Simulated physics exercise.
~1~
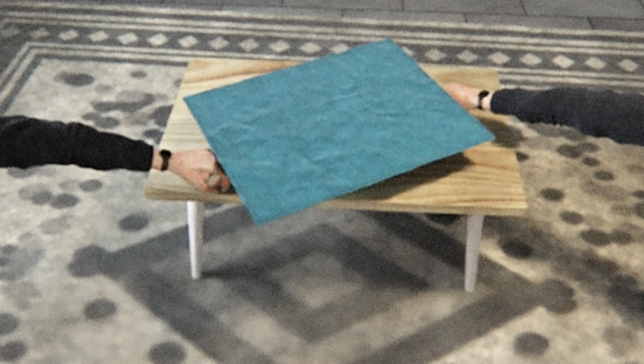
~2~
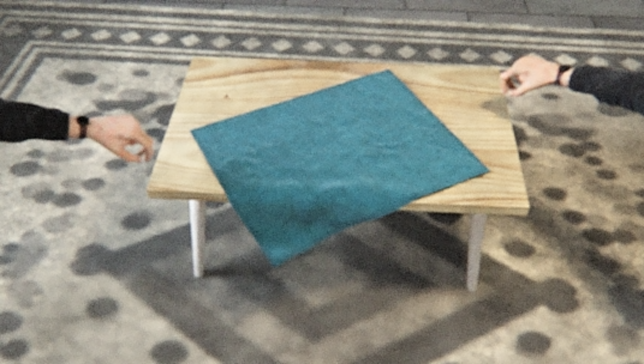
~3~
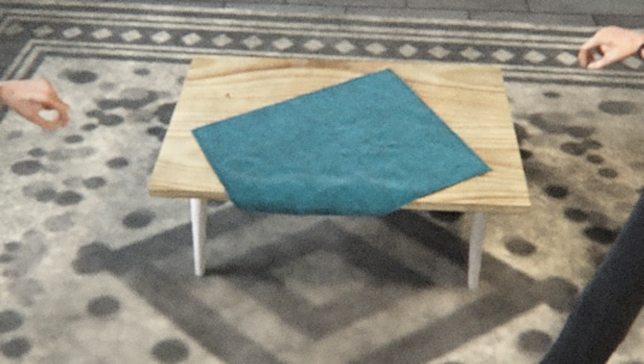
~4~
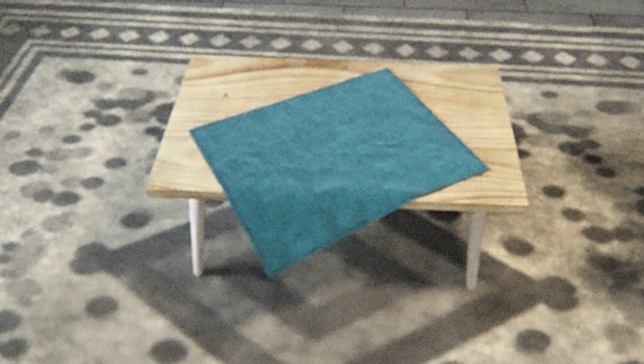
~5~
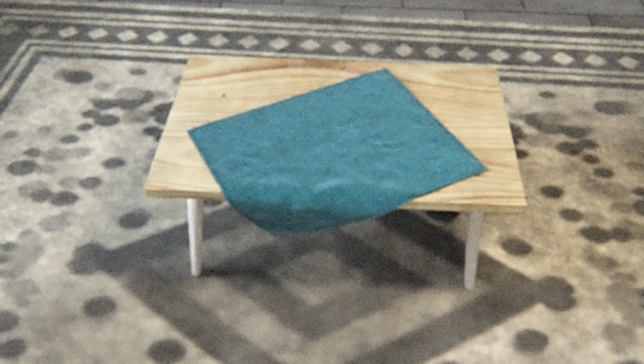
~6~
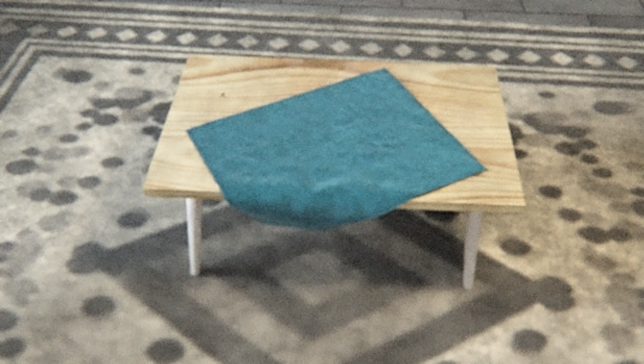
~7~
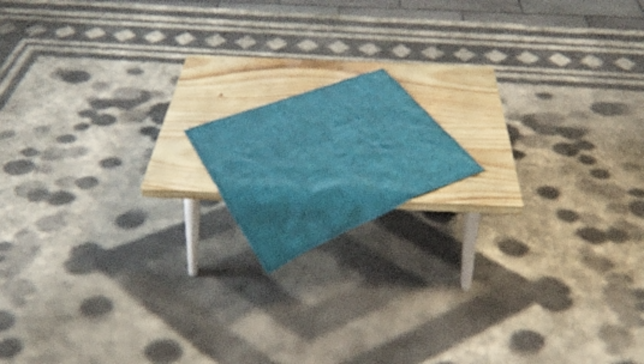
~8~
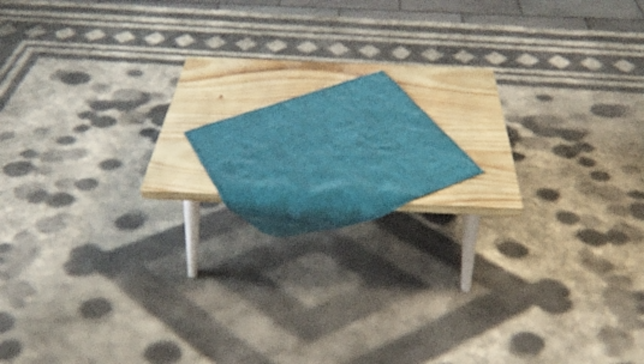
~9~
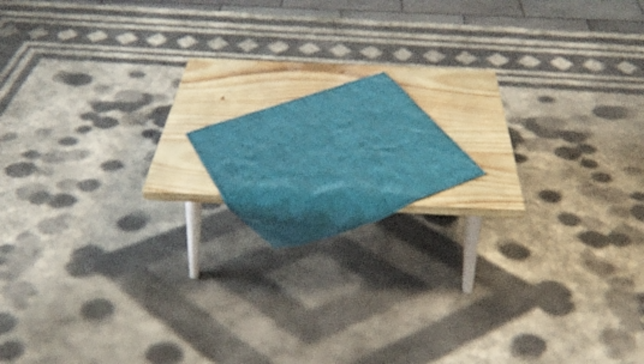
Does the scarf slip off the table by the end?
No, the scarf stays on the table, with one corner hanging over the front edge.
